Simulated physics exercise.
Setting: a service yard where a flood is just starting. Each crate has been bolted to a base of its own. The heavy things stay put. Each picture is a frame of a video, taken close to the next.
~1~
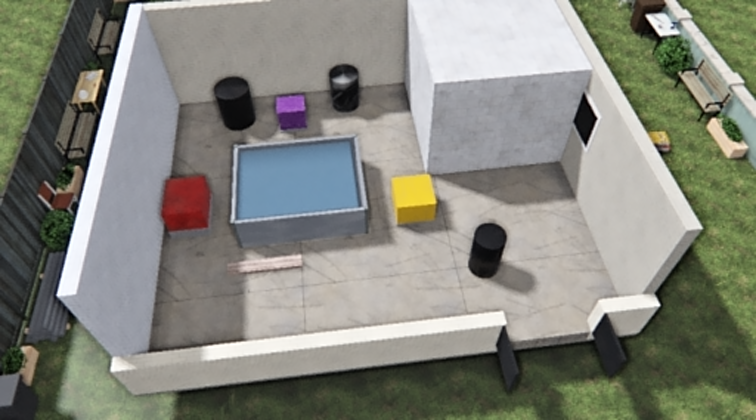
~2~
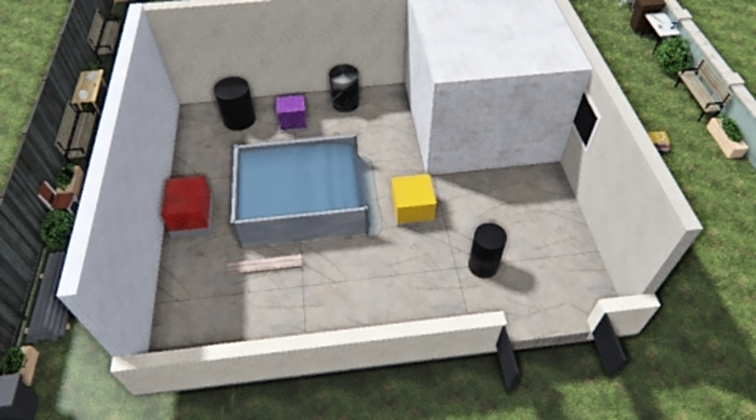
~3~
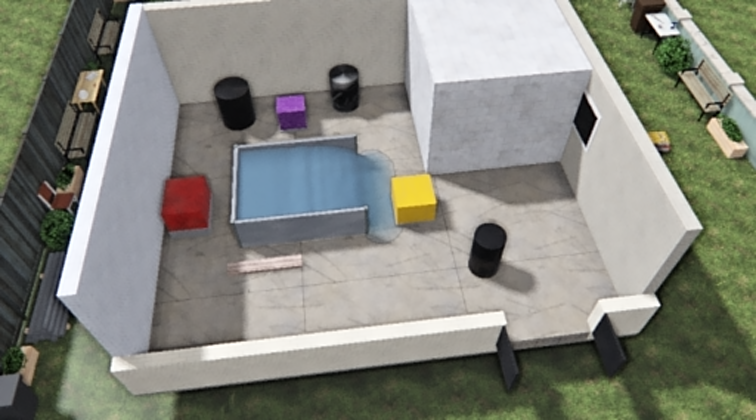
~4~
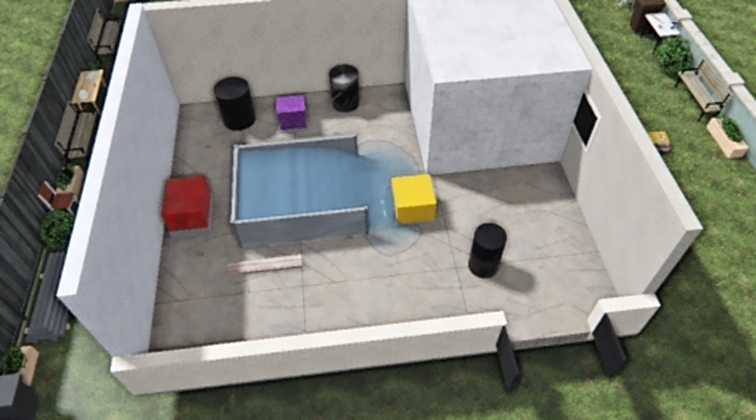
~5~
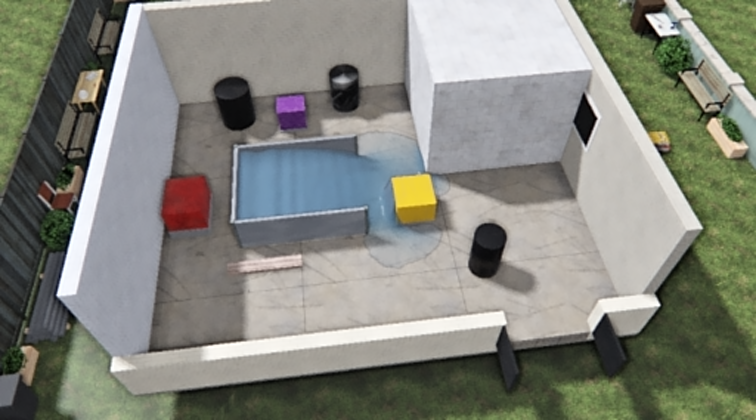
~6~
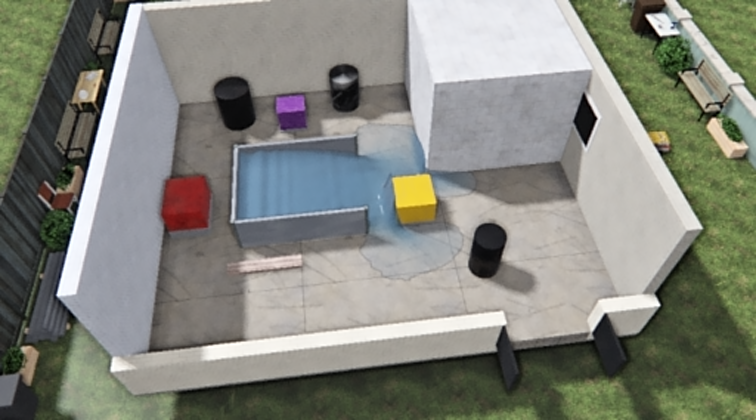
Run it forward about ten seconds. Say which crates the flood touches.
In order: Looks like the purple crate is within reach of the water. Looks like the red crate is out of reach of the water. Looks like the yellow crate is within reach of the water.
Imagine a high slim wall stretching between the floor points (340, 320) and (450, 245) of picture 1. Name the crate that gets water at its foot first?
The yellow crate is first.
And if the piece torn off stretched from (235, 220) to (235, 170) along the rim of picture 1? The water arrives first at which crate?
First in line is the one in red.
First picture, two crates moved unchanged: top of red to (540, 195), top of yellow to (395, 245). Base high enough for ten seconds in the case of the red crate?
Simply put, the red crate is drenched.
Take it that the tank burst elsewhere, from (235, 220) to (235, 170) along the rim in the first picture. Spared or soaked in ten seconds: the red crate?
Note: Red crate gets reached.
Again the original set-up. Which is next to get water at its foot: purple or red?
That's the purple crate.
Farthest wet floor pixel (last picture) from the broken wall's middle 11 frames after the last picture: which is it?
Roughly at (603, 265).
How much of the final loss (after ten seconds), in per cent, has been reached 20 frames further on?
My figure is about 20 in a hundred.
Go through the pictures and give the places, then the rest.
The first frame shows the open tank at (298, 179) is whole and still.
In the second frame, the front is at (369, 235), out from the gap at (360, 188).
In the third frame, water pours out at (360, 189) and has run to (387, 238).
In the fourth frame, the front is at (404, 246), out from the gap at (360, 190).
In the fifth frame, the front is at (426, 251), out from the gap at (360, 190).
In the sixth frame, the front is at (471, 177), out from the gap at (360, 190).
A moment on, water covers 30 % of the floor; the purple crate not reached, the red crate not reached, the yellow crate water round its plinth.
Next, water covers 45 % of the floor; the purple crate not reached, the red crate not reached, the yellow crate water round its plinth.
Then, water covers 65 % of the floor; the purple crate water round its plinth, the red crate not reached, the yellow crate water round its plinth.
Later, water covers 85 % of the floor; the purple crate water round its plinth, the red crate water round its plinth, the yellow crate water round its plinth.
In the end, water covers 100 % of the floor; the purple crate was topped, the red crate stayed above the water, the yellow crate was topped.
